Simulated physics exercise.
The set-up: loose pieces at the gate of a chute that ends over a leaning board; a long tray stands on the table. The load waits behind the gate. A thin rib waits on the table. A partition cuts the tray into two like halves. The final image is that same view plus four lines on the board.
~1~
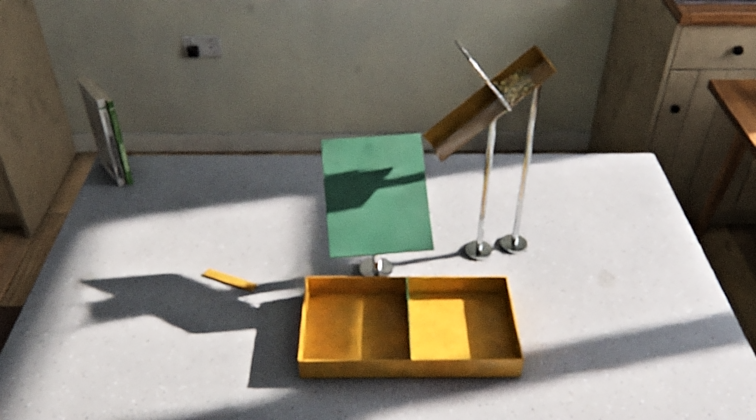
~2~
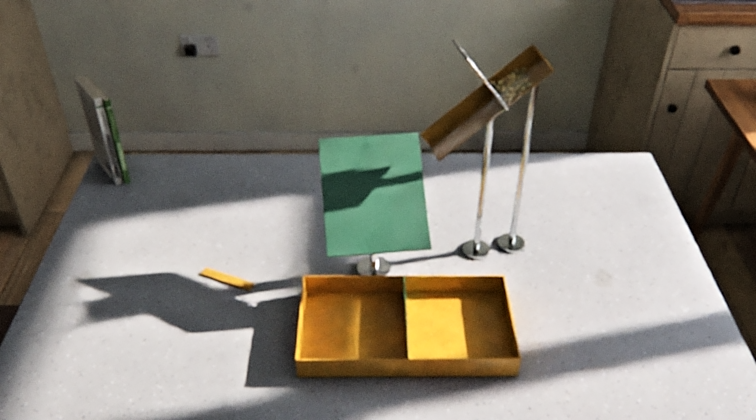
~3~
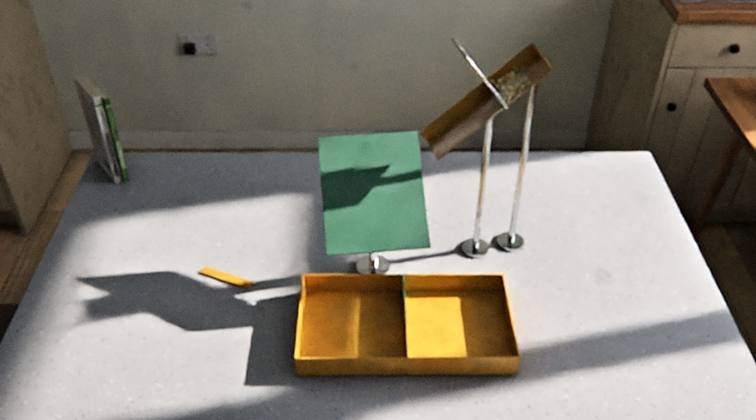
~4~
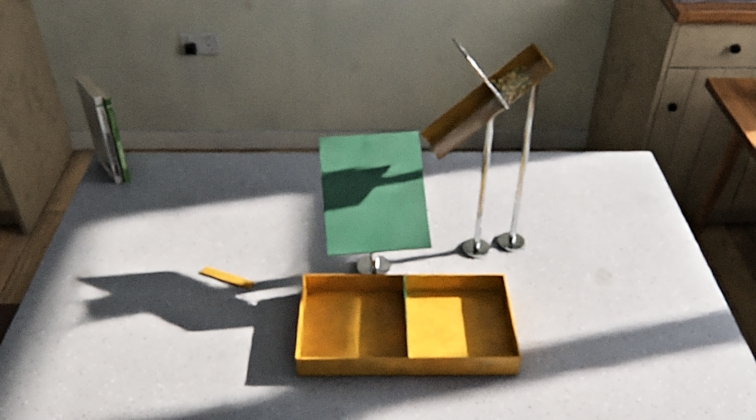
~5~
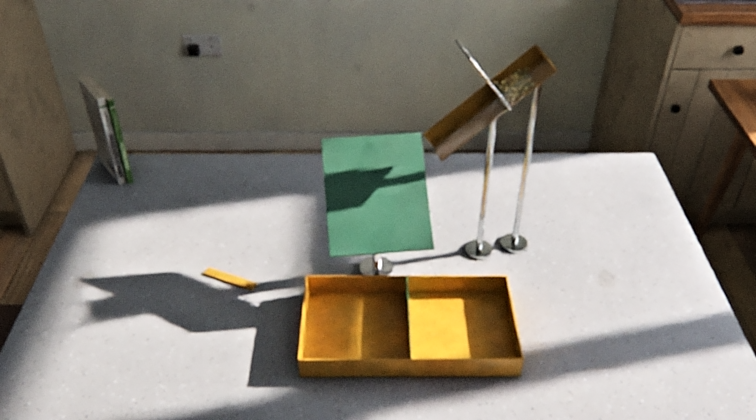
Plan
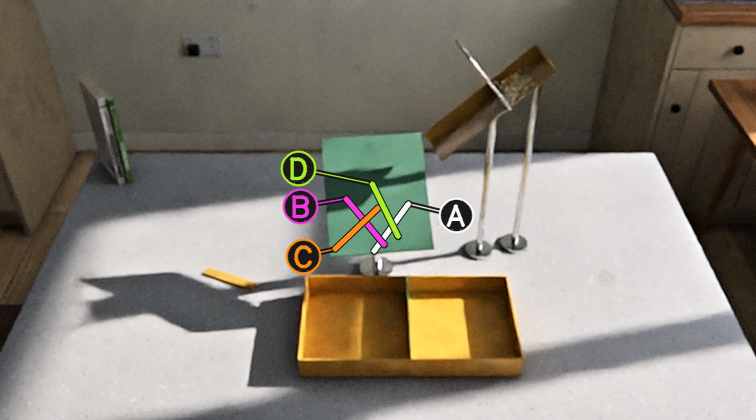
Nothing moved except the view, which shook very slightly, while small pale pieces sat behind a gate in a raised, sloping chute beside a tilted green board, with an empty two-part yellow tray in front.
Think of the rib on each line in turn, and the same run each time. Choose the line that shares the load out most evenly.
Line B does it best.
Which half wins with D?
More lands on the right.
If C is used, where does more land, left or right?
The left half.
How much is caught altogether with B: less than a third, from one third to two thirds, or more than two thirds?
Line B gives more than two thirds.
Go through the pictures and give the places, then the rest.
Load behind the gate at (510, 87), soya beans; lip of the chute at (437, 154), sloping fairly steeply, in the first picture.
Middle of the board at (374, 193), tilted fairly steeply; middle of its low edge at (380, 253); of its high edge at (368, 136), in the second picture.
Front corners of the tray at (296, 358) and (520, 357); front end of its middle wall at (408, 358), in the third picture.
Middle of the load at (508, 85); lip at (434, 152), in the fourth picture.
Middle of the load at (511, 86); lip at (437, 153), in the fifth picture.
On the marked copy, line A from (408, 203) to (374, 251); line B from (346, 198) to (384, 244); line C from (378, 207) to (334, 249); line D from (372, 183) to (398, 236).
Choosing A, of what is caught, nearly all in the left half, a small part in the right.
Choosing B, of what is caught, about a third in the left half, about two thirds in the right.
Choosing C, of what is caught, most in the left half, a small part in the right.
Choosing D, of what is caught, a small part in the left half, nearly all in the right.
